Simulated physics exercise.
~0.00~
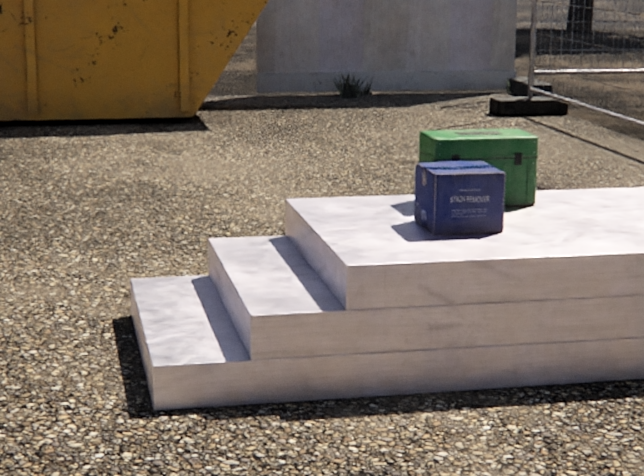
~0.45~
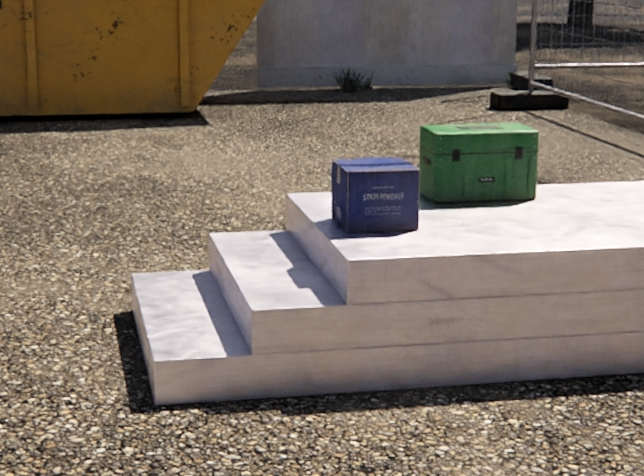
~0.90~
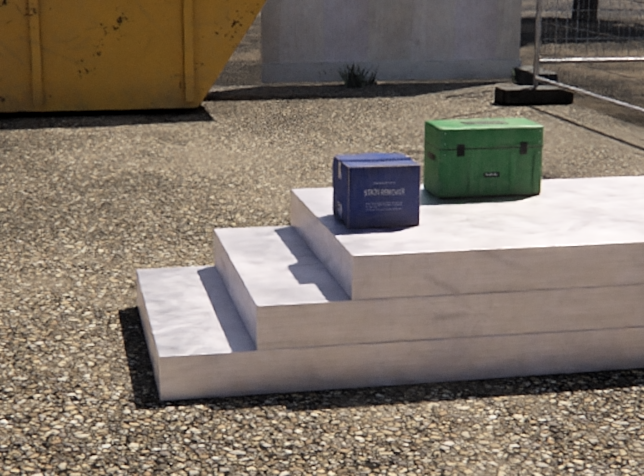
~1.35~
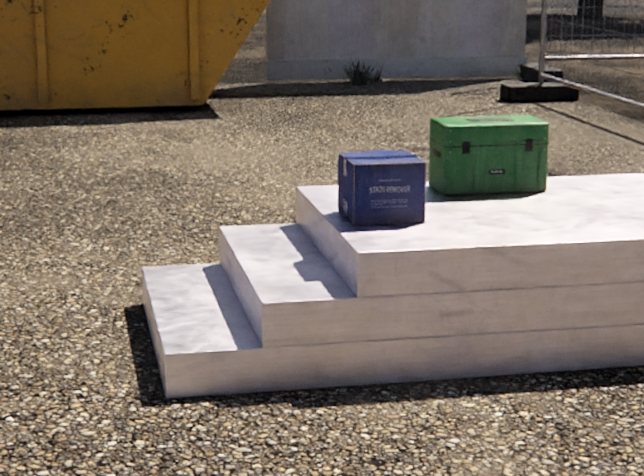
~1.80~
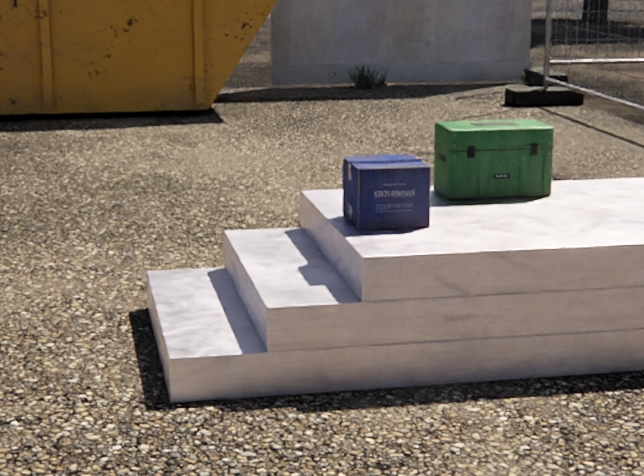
A blue parcel sits in front of a green toolbox on a pale stone landing, seen from slightly above by a gently swaying camera. Three steps descend to the left onto pebbly ground, with a yellow metal container, a grey wall and a wire fence behind. The parcel shifts a short way left along the landing, uncovering the front of the toolbox, which stays in its place. It stops near the top of the steps, casting its shadow onto the step below. Both remain still and shut, the parcel still resting on the landing.
